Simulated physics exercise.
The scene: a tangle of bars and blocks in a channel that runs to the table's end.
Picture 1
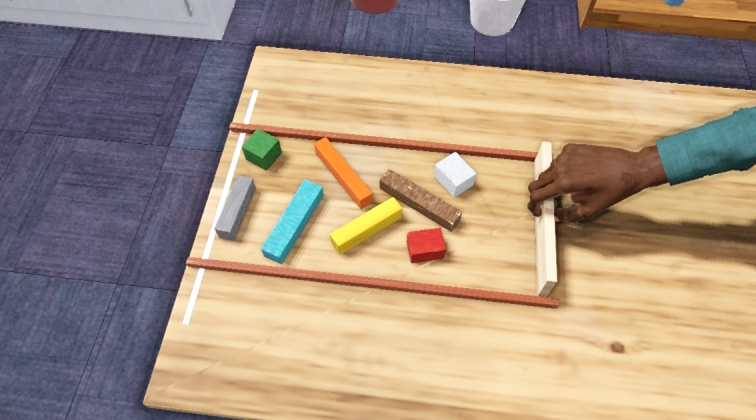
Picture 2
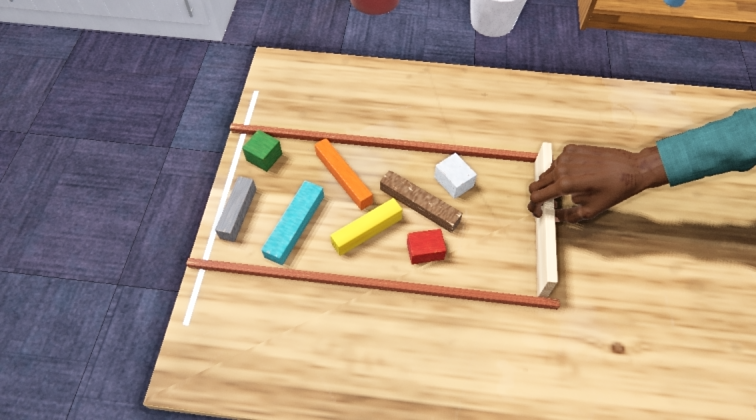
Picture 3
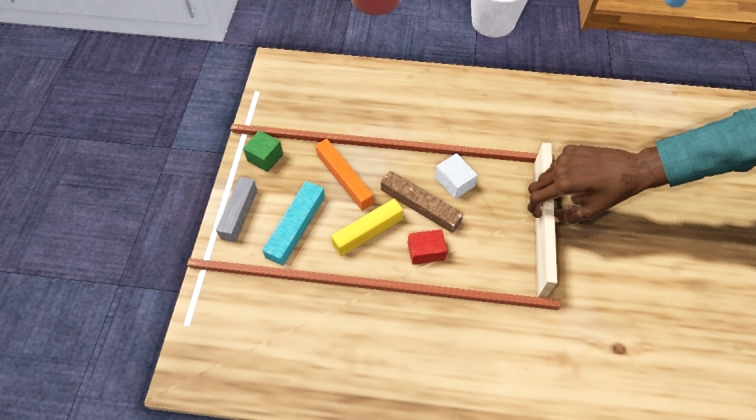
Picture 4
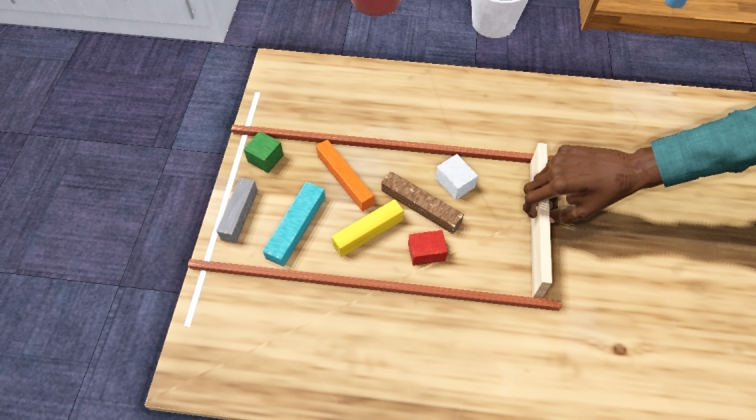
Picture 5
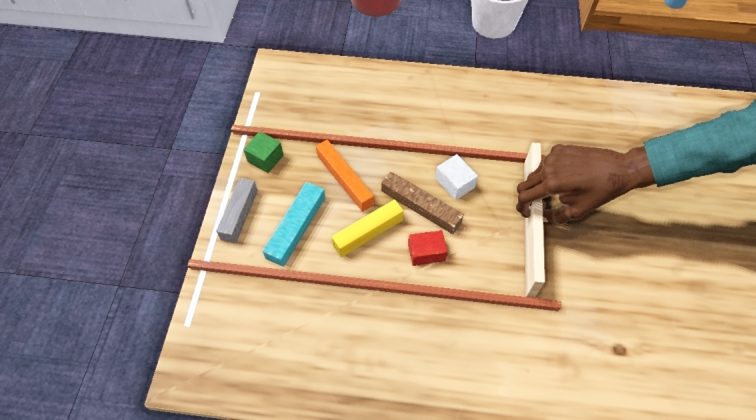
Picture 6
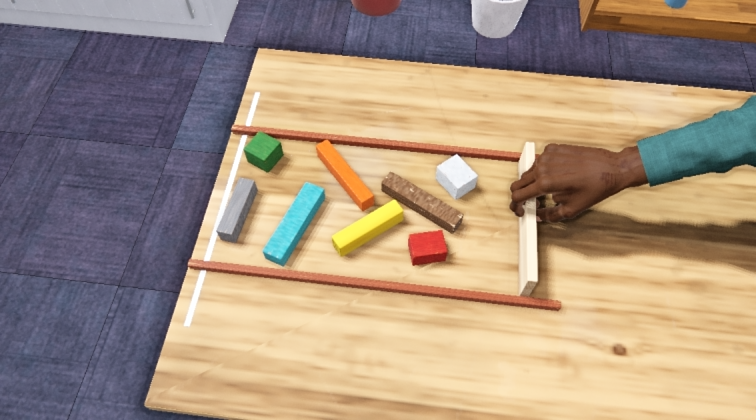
A hand held a pale wooden board still at the right end of a channel of scattered colourful bars and blocks, then slid it slightly left between two reddish rails, without touching any of them.
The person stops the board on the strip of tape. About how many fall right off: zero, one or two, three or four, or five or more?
As it turns out, the number that fall off is five or more.
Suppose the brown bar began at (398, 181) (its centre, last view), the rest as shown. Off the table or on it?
Then it is lost.
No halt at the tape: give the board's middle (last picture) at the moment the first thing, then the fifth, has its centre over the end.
About (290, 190), then (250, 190).
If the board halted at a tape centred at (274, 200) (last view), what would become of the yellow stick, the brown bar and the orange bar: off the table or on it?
The yellow stick is kept; the brown bar survives; the orange bar does not fall.
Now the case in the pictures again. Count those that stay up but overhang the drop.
2 of them.
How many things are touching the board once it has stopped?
2 of them.
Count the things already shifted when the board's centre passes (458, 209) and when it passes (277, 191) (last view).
At the one place 2, at the other 8.
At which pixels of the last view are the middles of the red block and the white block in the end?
First (196, 229), then (227, 142).
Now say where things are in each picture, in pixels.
Grey bar (236, 208); green block (262, 150); turquoise bar (294, 221); board (544, 216); tape (225, 193), in the first frame.
Green block (263, 151); yellow stick (367, 227), in the second frame.
Turquoise bar (295, 222); orange bar (344, 174), in the third frame.
Grey bar (238, 210); white block (456, 177), in the fourth frame.
Green block (264, 152); red block (427, 248), in the fifth frame.
Grey bar (238, 210); green block (264, 152); turquoise bar (295, 223); board (527, 217); tape (227, 195), in the sixth frame.
Soon after, none off yet; grey bar at rest near (238, 210); green block at rest near (264, 152); turquoise bar at rest near (295, 223).
Then, none off yet; grey bar moving near (234, 209); green block moved about its own width near (247, 156); turquoise bar moved a little near (249, 223).
By the end, the number that fall off is five or more; fallen, brown bar, yellow stick, orange bar, turquoise bar, green block and grey bar.
